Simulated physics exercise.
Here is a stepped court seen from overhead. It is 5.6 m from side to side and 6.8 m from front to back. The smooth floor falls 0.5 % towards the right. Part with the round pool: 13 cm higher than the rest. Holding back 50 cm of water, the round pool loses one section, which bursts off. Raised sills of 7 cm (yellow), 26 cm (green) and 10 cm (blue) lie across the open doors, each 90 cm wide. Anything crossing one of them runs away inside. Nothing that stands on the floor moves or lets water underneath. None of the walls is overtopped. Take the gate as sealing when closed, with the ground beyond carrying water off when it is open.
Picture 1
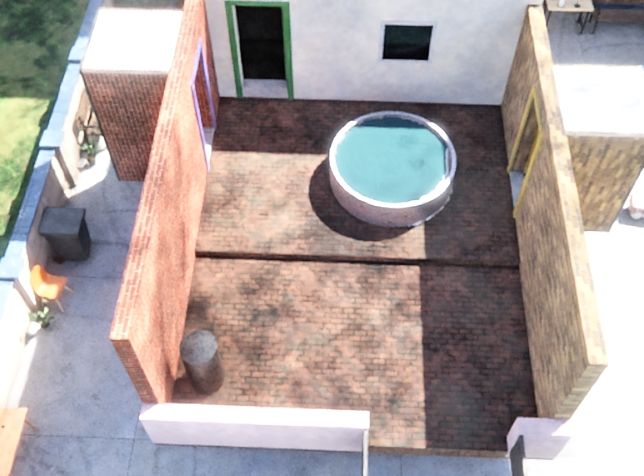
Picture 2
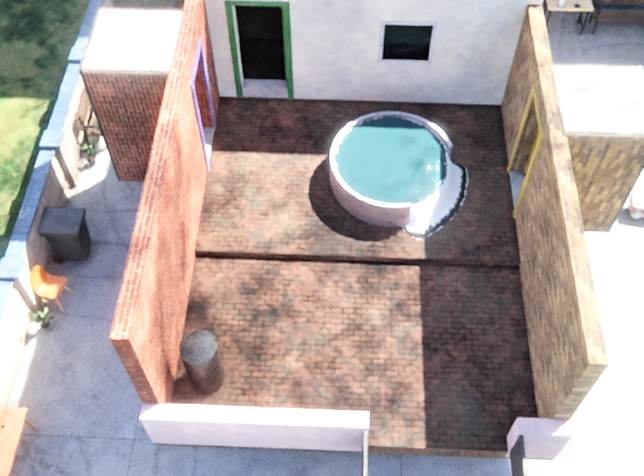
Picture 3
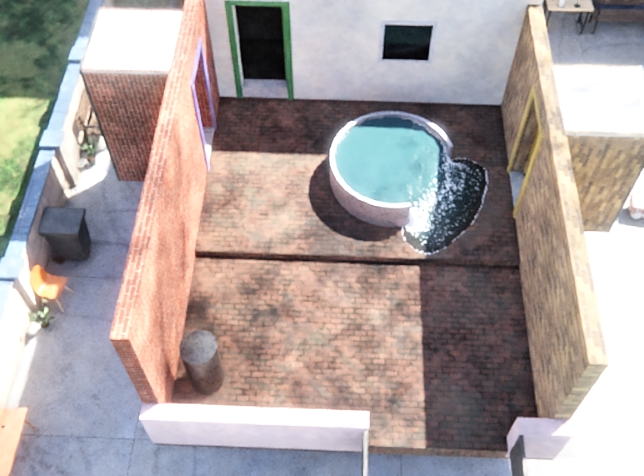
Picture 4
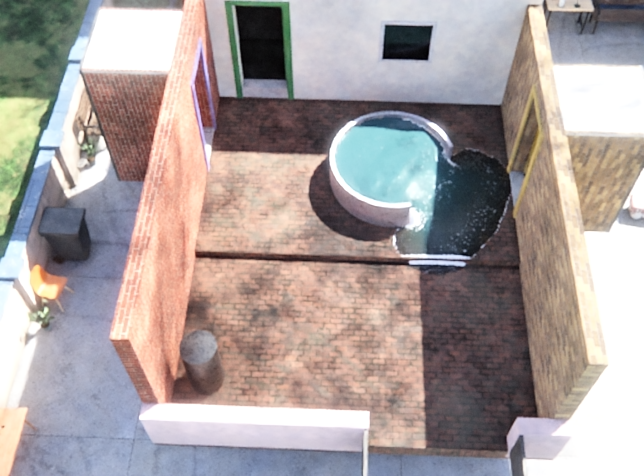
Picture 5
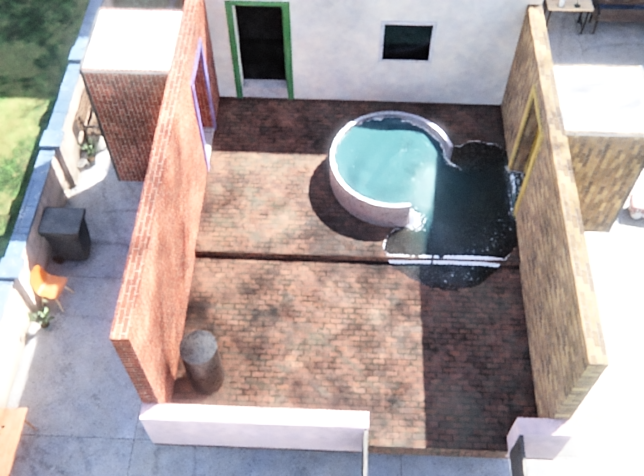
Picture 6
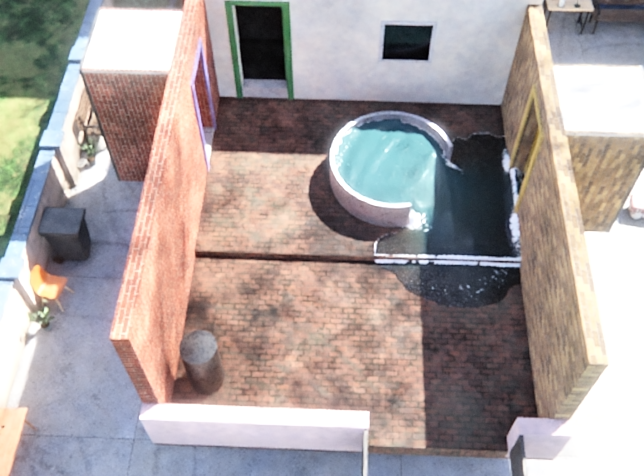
A round pool in a brick courtyard lost part of its wall at the lower right, and water poured out, spread toward the right wall, then spilled over the step onto the lower floor.
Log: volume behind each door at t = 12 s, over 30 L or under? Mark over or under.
Yellow door: Over; green door: Under; blue door: Under.
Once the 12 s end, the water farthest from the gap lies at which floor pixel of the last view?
Roughly at pixel (169, 421).
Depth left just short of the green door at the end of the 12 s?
About 2.5 cm deep.
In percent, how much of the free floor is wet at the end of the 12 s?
Roughly 80 percent.
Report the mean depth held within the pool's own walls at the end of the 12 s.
2 cm.
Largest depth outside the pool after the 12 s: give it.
Around 4 centimetres.
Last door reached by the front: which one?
Blue.
A moment later water covers 20 % of the floor and is deepest (32 cm) near (517, 234); yellow door 12 cm at the sill, 75 L in, green door not reached, blue door not reached.
Soon after water covers 25 % of the floor and is deepest (35 cm) near (540, 437); yellow door 21 cm at the sill, 185 L in, green door not reached, blue door not reached.
Next water covers 35 % of the floor and is deepest (24 cm) near (540, 437); yellow door 15 cm at the sill, 276 L in, green door not reached, blue door not reached.
Later on water covers 55 % of the floor and is deepest (10 cm) near (540, 437); yellow door 7 cm at the sill, 317 L in, green door 1 cm at the sill, 0 L in, blue door not reached.
At the end water covers 80 % of the floor and is deepest (4 cm) near (540, 437); yellow door 4 cm at the sill, 318 L in, green door 2 cm at the sill, 0 L in, blue door 2 cm at the sill, 0 L in.
